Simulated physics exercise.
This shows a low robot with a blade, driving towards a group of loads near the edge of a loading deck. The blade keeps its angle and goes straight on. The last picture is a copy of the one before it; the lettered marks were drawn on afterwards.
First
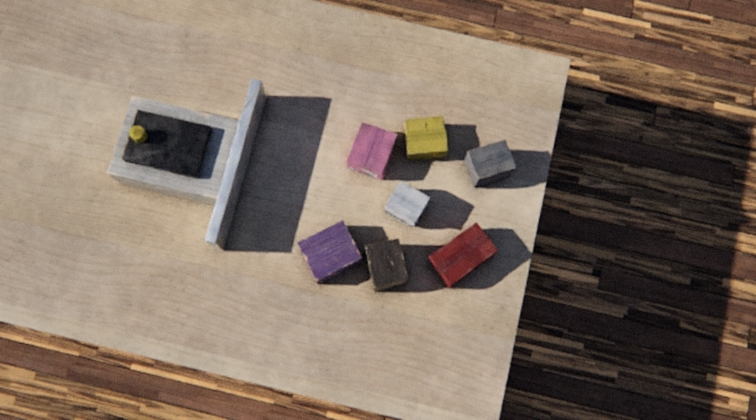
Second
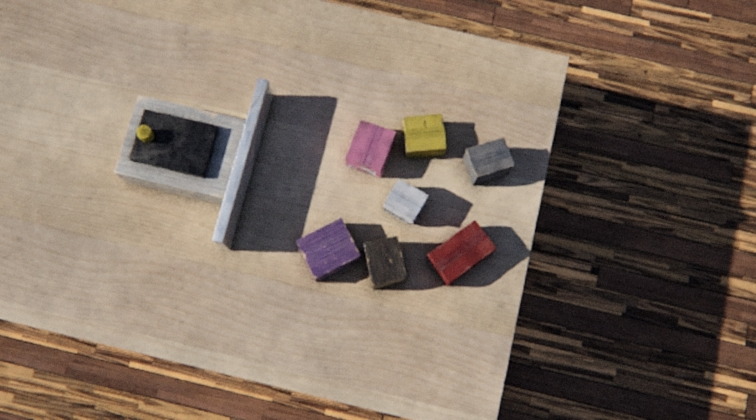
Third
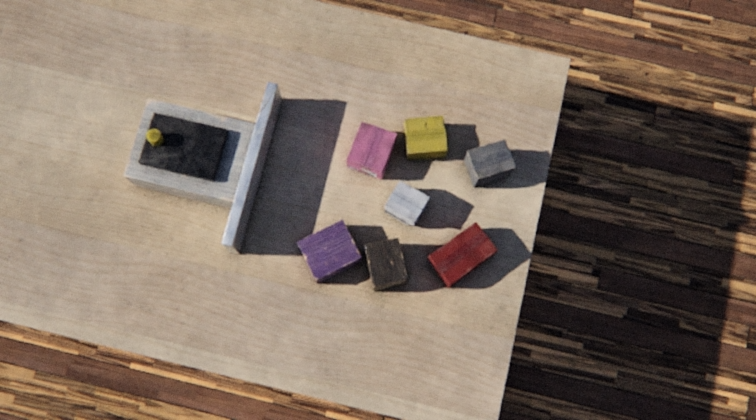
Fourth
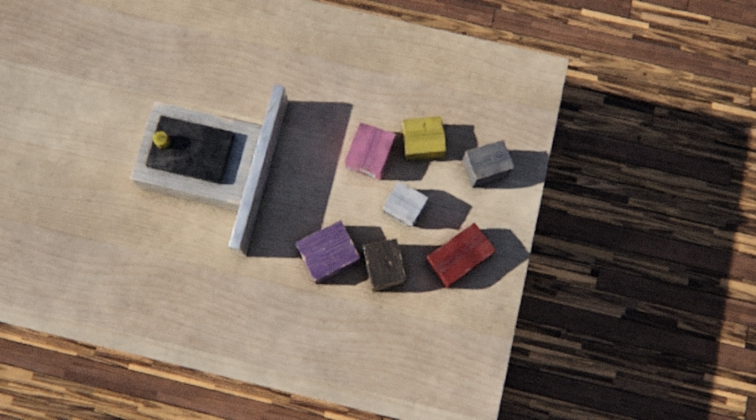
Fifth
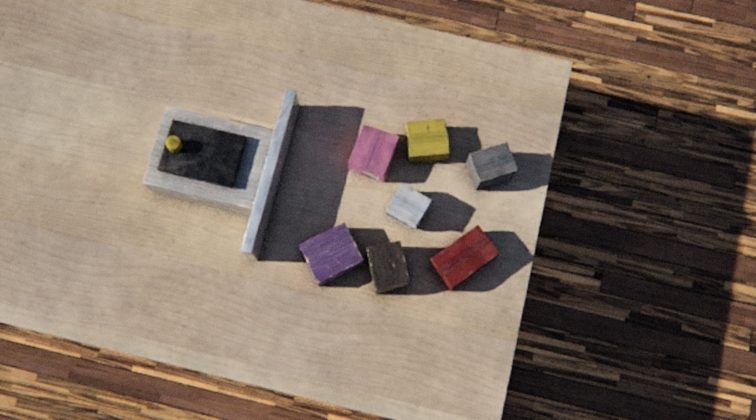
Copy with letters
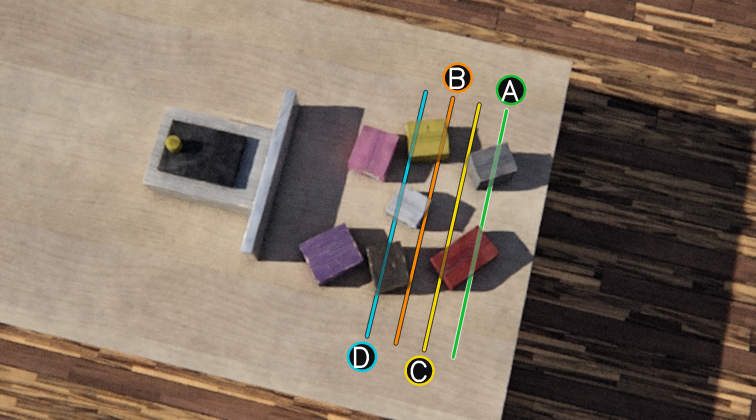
On a pale wooden deck above a dark striped floor, a low robot with a wide upright blade sits left of seven scattered coloured boxes. It creeps a short way right, blade first, narrowing the gap to the pink and purple ones, while the boxes stay where they are.
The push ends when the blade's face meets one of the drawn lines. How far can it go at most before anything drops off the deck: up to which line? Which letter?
As far as mark C.
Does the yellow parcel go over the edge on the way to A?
By then, no.
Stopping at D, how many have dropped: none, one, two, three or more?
In all, none.
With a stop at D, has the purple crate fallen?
By then, no.
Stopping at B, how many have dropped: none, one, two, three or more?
By then, none.
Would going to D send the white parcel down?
No.
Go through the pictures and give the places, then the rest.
The first picture shows grey box (489, 164); purple crate (330, 252); pink parcel (372, 151).
The second picture shows robot (180, 144); black crate (385, 263).
The third picture shows robot (190, 148); yellow parcel (425, 138).
The fourth picture shows robot (196, 151); grey box (487, 164).
The fifth picture shows robot (208, 155); pink parcel (374, 154); black crate (388, 267); red box (464, 258).
On the marked copy, A at (481, 230); B at (425, 217); C at (453, 223); D at (397, 210).
Taking C. A third of the way, robot (274, 170); black crate (407, 270); purple crate (358, 263).
Two thirds of the way, robot (341, 186); red box (504, 260); black crate (460, 288).
When it is over, robot (390, 198); red box (526, 261); black crate (506, 308); nothing has fallen.
As for the rest, A drops the grey box, black crate and red box; B is safe but short; D is safe but short.
